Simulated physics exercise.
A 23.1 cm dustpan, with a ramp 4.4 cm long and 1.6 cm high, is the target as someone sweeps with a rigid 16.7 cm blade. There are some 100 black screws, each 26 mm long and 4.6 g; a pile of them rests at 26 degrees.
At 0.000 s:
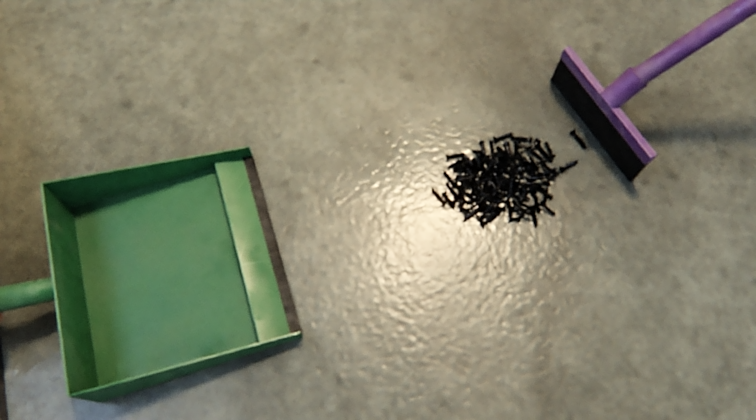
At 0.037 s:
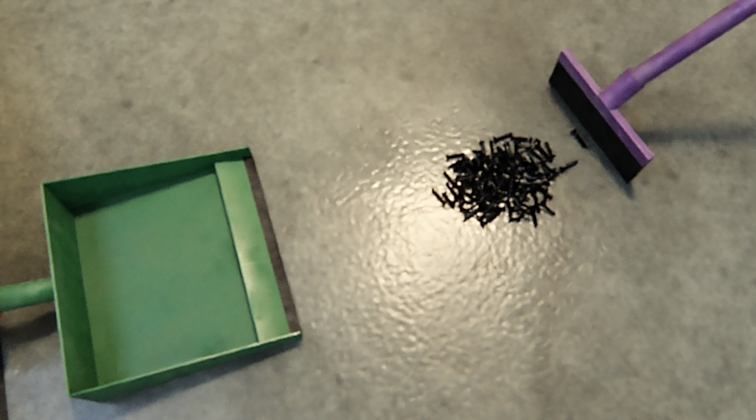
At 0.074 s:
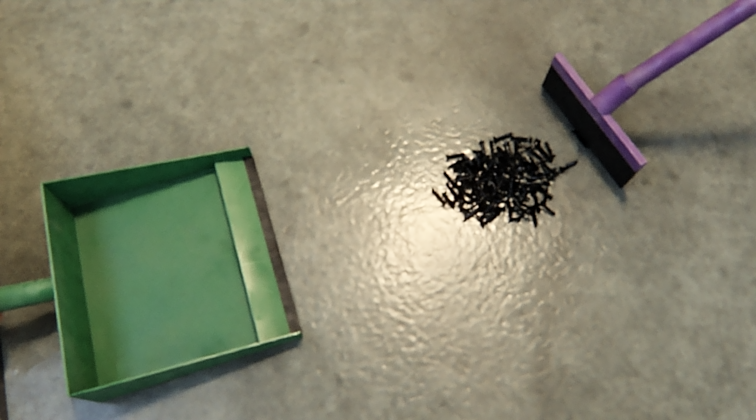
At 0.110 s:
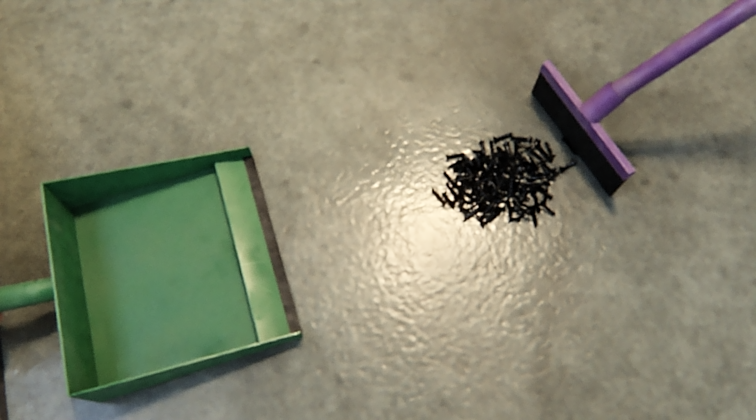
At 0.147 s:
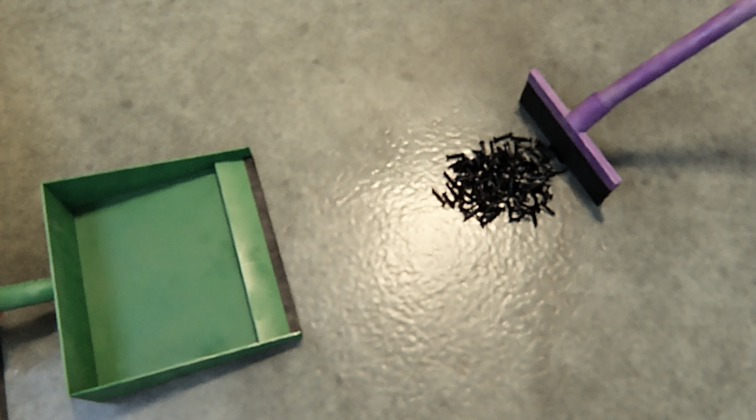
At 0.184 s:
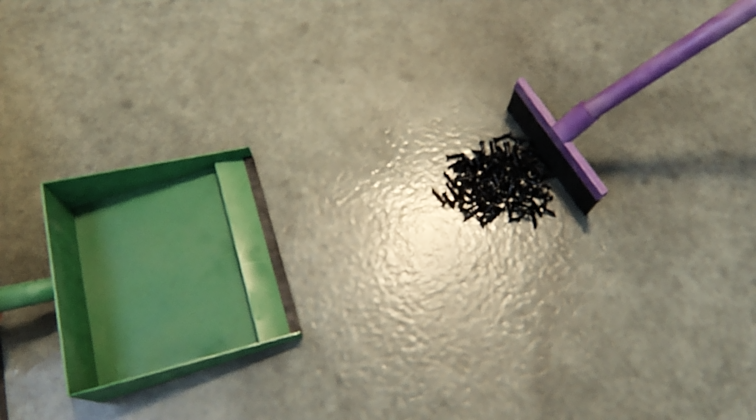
To begin with, a purple broom with black bristles sits to the right of a loose pile of small black screws on a grey floor, with a green dustpan at left. The broom slides left and slightly down, reaches the pile's right edge and presses into it, nudging the nearest screws.
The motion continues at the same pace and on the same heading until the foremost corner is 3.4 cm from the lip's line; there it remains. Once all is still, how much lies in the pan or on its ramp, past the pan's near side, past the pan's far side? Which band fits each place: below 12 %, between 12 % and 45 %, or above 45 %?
Pan: Odds are it gets a meagre share; near side: Odds are it gets a so-so share; far side: Odds are it gets a meagre share.
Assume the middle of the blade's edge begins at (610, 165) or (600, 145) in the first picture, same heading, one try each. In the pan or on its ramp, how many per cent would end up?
About 0 and 5 per cent.
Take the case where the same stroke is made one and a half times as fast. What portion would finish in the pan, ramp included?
I'd guess it lands at about 20 per cent.
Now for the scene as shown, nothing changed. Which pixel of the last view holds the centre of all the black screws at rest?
Roughly (317, 299).
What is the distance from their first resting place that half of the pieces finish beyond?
About 26 cm.
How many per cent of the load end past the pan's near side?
Roughly 30 per cent.
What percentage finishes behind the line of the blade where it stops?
Some 20 percent of it.
After 0.45 s, middle of the blade 20 cm from the lip; 0 % over the lip, far side 0 %, near side 5 %.
After 0.63 s, middle of the blade 10 cm from the lip; 0 % over the lip, far side 0 %, near side 15 %.
After 0.93 s, middle of the blade 5 cm from the lip; 5 % over the lip, far side 0 %, near side 30 %.
In the end, at 1.4 s, pan 5 %, near side 30 %, far side 0 %, in front of the lip or behind the blade 65 %.
